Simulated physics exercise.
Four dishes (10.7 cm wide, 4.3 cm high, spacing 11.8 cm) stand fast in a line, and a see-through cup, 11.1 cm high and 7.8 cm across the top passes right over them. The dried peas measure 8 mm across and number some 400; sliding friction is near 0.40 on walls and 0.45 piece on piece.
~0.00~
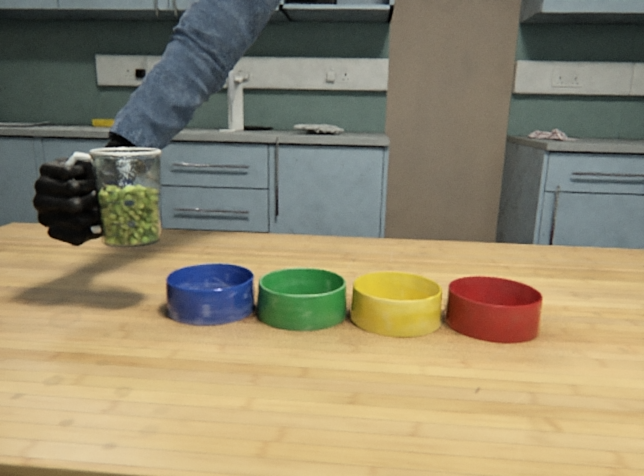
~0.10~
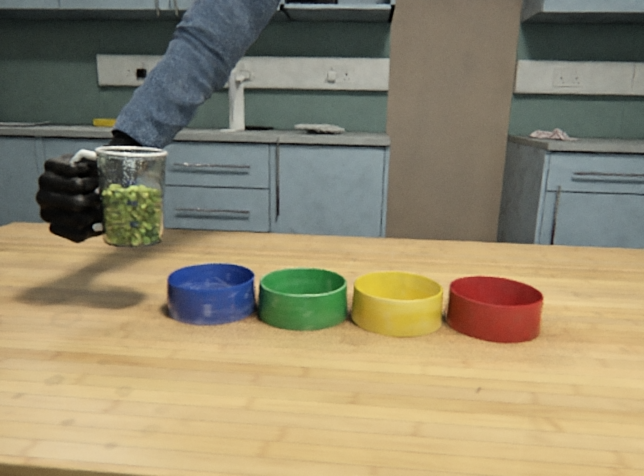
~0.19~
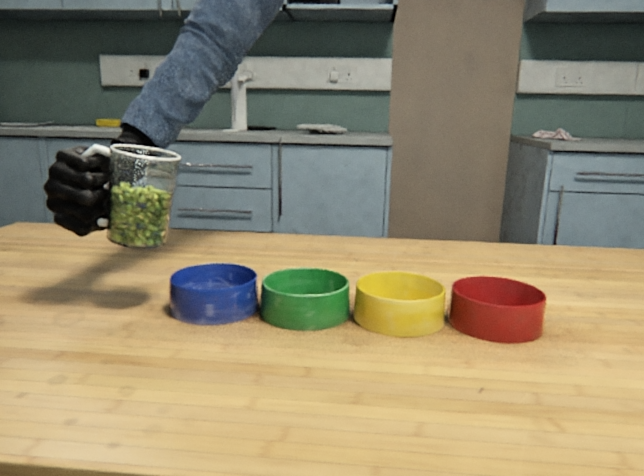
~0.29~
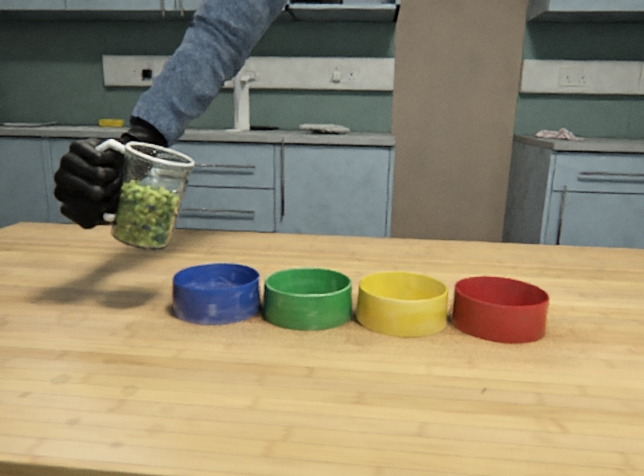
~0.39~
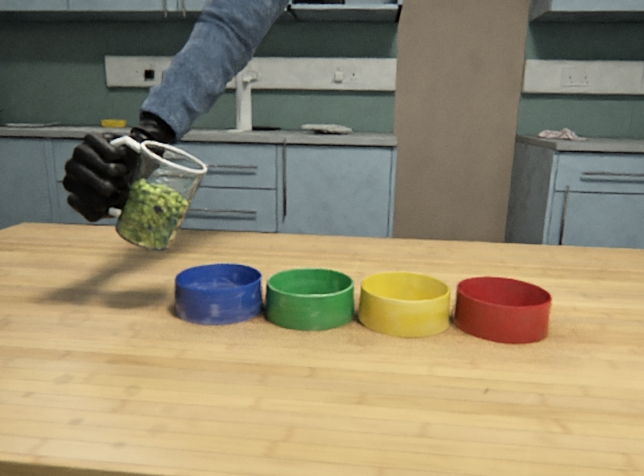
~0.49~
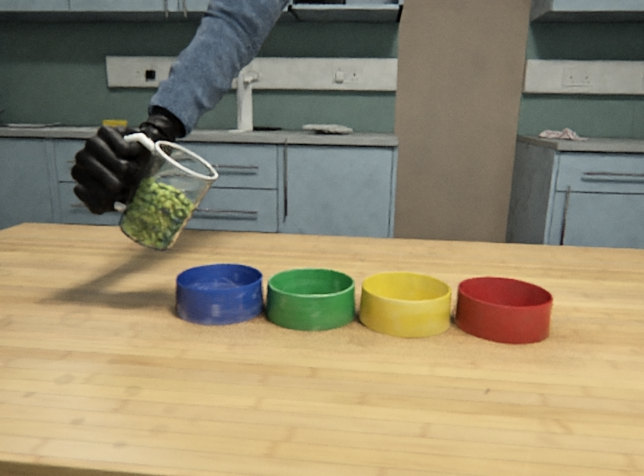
In this clip, a black-gloved hand holds a clear cup of green peas above a wooden table, left of blue, green, yellow and red dishes in a row, then moves it slightly right while tilting it steadily rightward.
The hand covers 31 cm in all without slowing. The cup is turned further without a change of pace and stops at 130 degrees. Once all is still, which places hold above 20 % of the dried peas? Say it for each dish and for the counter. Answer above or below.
Red: Below, blue: Below, green: Above, yellow: Below, counter: Below.
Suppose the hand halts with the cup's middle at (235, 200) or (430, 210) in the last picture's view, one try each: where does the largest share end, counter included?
Most goes to: Green; green.
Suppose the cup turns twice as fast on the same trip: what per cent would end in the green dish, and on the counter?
Then: Green 10; counter 20.
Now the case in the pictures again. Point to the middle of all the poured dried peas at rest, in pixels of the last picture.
Near (312, 296).
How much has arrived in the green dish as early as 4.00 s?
Near 100 per cent so far.
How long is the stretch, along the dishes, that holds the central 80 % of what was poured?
About 6 cm.
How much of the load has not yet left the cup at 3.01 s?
Some 0 per cent of the load.
After 2.00 s, tilt 130 degrees; cup holds 0 %, green 100 %.
After 3.01 s, tilt 130 degrees; cup holds 0 %, green 100 %.
After 4.00 s, tilt 130 degrees; cup holds 0 %, green 100 %.
By 4.3 s all is still; red 0 %, blue 0 %, green 100 %, yellow 0 %, counter 0 %.
